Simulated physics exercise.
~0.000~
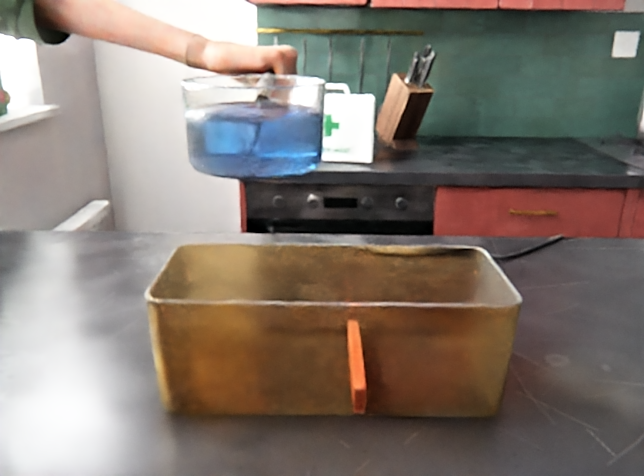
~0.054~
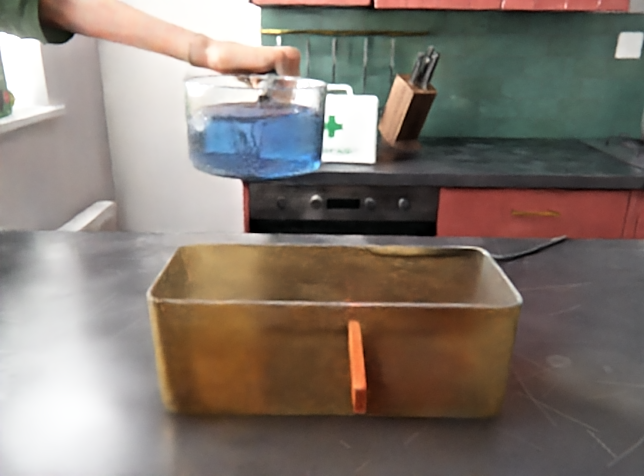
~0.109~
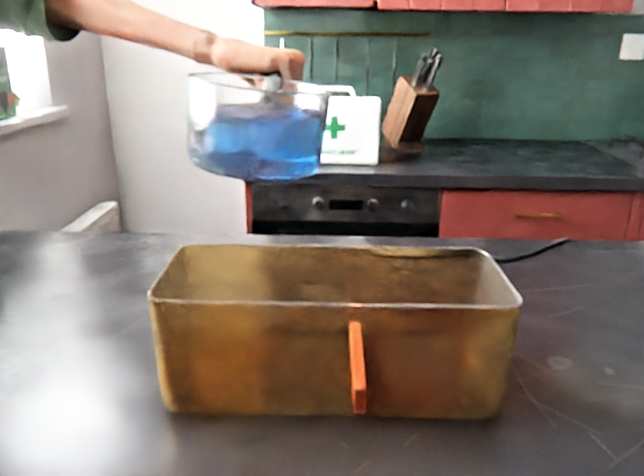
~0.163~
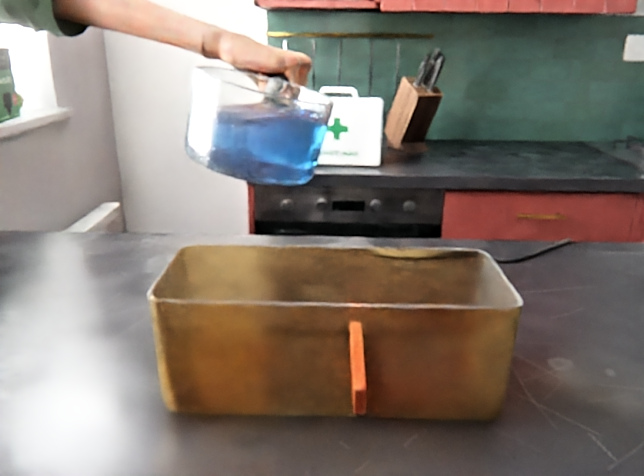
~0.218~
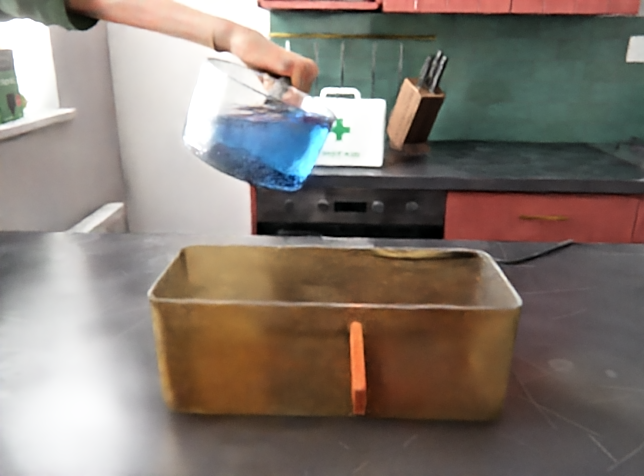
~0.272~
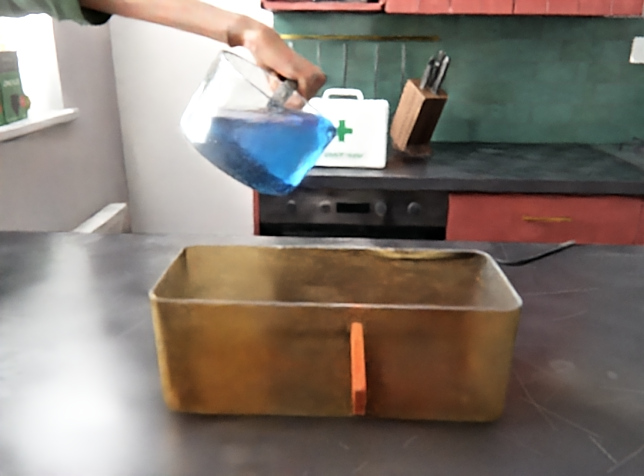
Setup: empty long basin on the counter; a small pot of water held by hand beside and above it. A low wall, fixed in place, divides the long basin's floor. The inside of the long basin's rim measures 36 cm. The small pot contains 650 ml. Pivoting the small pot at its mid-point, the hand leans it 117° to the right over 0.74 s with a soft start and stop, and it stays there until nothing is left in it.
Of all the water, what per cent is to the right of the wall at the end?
I would say 61 percent.
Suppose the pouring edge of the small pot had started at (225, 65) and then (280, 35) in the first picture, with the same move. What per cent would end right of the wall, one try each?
20 per cent first, 35 per cent second.
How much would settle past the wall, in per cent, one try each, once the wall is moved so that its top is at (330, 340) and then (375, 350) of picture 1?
One try each: Around 90 percent and then around 45 percent.
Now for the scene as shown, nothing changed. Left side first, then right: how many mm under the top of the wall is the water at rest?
Some 22 mm on the left and 10 mm on the right.
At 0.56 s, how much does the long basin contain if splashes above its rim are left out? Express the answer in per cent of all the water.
About 26%.
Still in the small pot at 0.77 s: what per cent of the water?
I'd estimate some 3 per cent.
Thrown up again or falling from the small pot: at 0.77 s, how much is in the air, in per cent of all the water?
Something like 7 per cent of the total.
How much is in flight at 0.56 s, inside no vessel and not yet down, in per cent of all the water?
Estimate: Some 46 % of the total.
Then, 0.56 s in, the tilt is 101° and 29 per cent is still to pour, 1 is left of the wall and 25 right of it.
Then, 0.77 s in, the tilt is 117° and 3 per cent is still to pour, 25 is left of the wall and 64 right of it.
Then, 1.00 s in, the tilt is 117° and 0 per cent is still to pour, 36 is left of the wall and 63 right of it.
Then, 1.24 s in, the tilt is 117° and 0 per cent is still to pour, 38 is left of the wall and 61 right of it.
Finally, 38 per cent lies left of the wall, 61 right of it and 1 outside.
